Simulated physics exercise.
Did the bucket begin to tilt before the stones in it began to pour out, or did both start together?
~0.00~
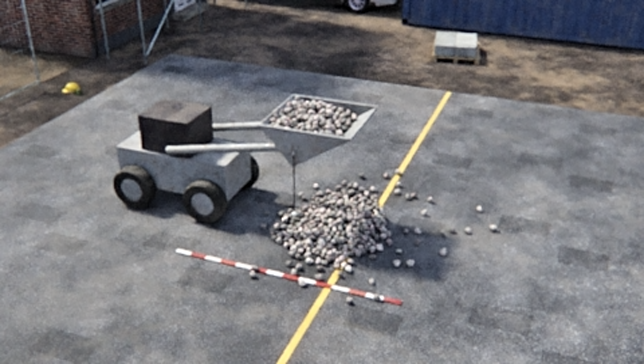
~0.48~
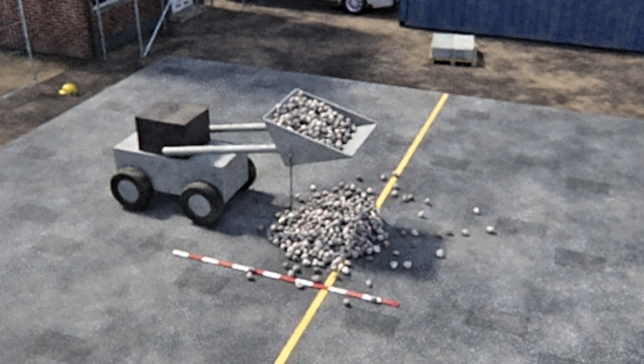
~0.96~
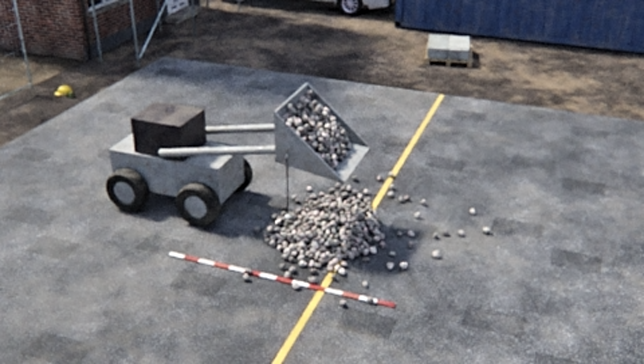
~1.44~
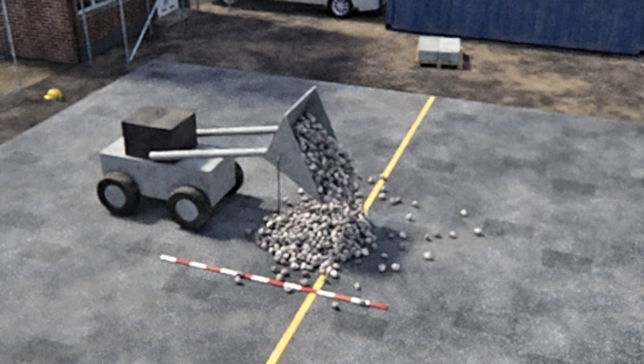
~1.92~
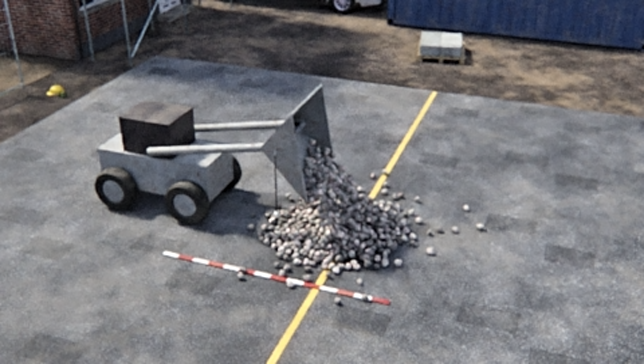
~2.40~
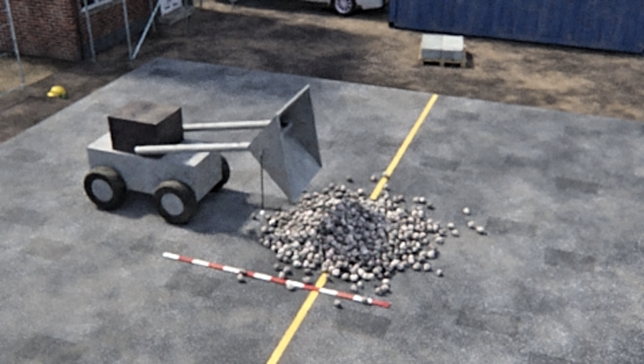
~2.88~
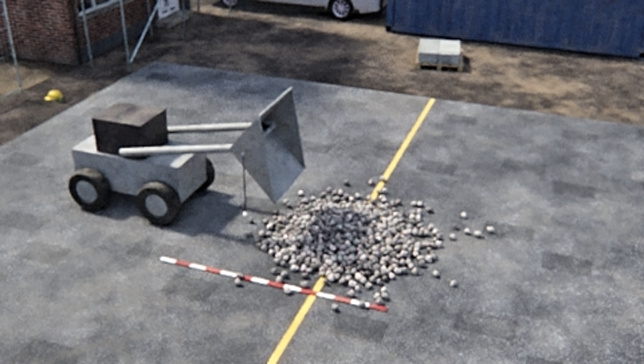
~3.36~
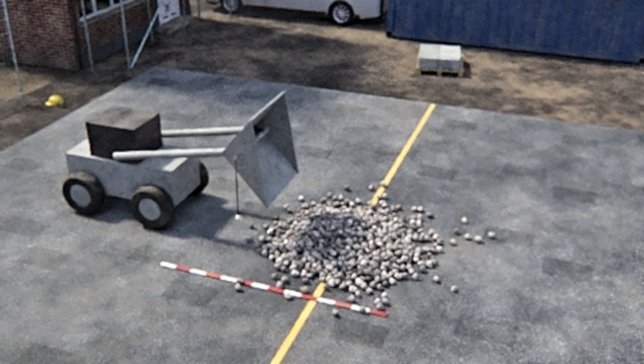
The bucket began to tilt first. The stones stayed in it for a while and only poured out once it was tipped steeply.
